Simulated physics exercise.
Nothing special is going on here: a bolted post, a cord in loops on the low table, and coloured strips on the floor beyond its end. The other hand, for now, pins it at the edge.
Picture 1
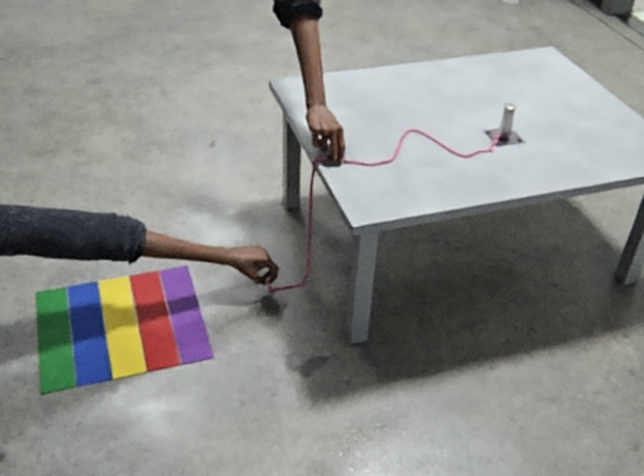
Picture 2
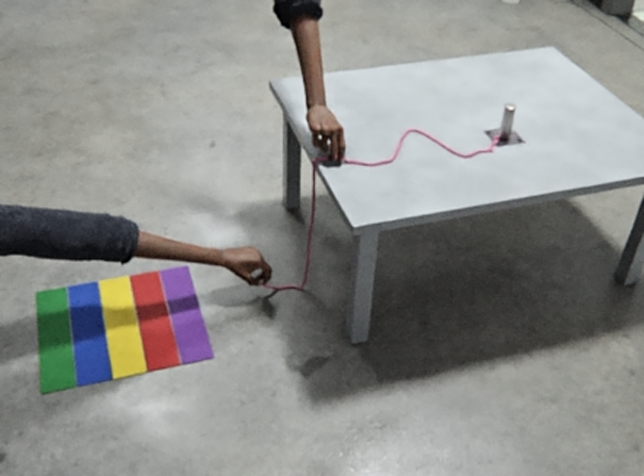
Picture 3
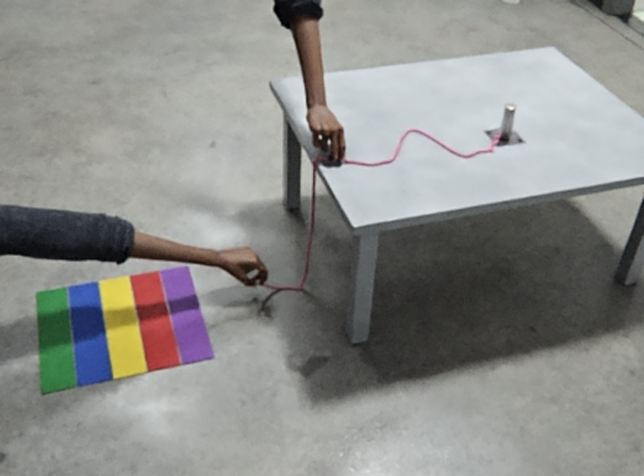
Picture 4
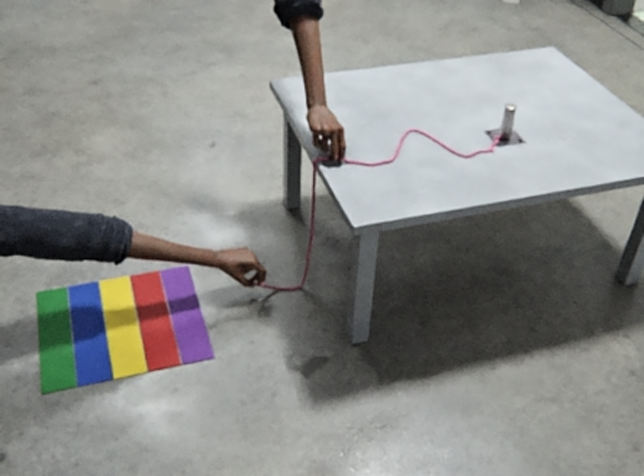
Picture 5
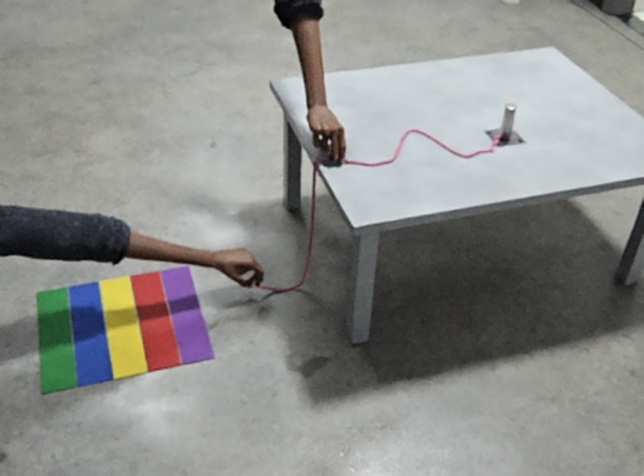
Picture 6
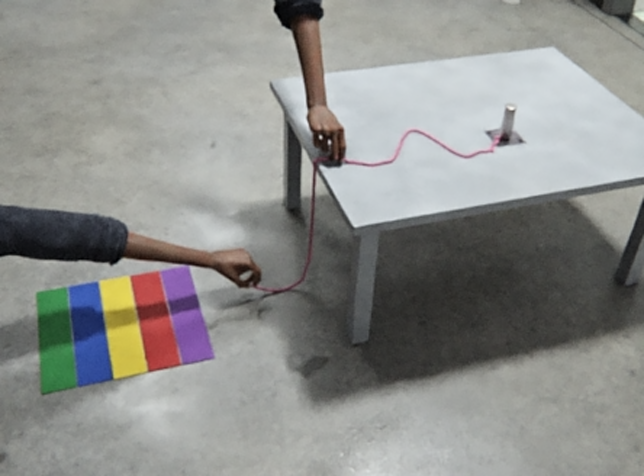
A hand draws the red cord's end slightly left while another hand pins it at the table edge.
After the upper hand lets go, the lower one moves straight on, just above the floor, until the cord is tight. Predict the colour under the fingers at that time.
The green one.
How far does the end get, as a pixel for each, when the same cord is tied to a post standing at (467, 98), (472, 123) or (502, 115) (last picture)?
It works out at around (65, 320), (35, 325) and (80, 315) for the three tries.
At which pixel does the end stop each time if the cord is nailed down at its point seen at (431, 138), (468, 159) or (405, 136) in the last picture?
(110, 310), (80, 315), (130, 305).
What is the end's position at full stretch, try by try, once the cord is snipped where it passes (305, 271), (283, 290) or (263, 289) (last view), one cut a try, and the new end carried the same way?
The pixels are (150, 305), (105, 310) and (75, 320), in the order of the tries.
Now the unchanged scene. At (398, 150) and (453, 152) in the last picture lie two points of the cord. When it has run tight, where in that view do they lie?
The first one ends up at (329, 159) and the second one at (424, 147).
Soon after, end near (128, 308); over yellow.
After that, end near (83, 316); over blue.
At the stop, end near (56, 321); over green. It halts on the green strip.
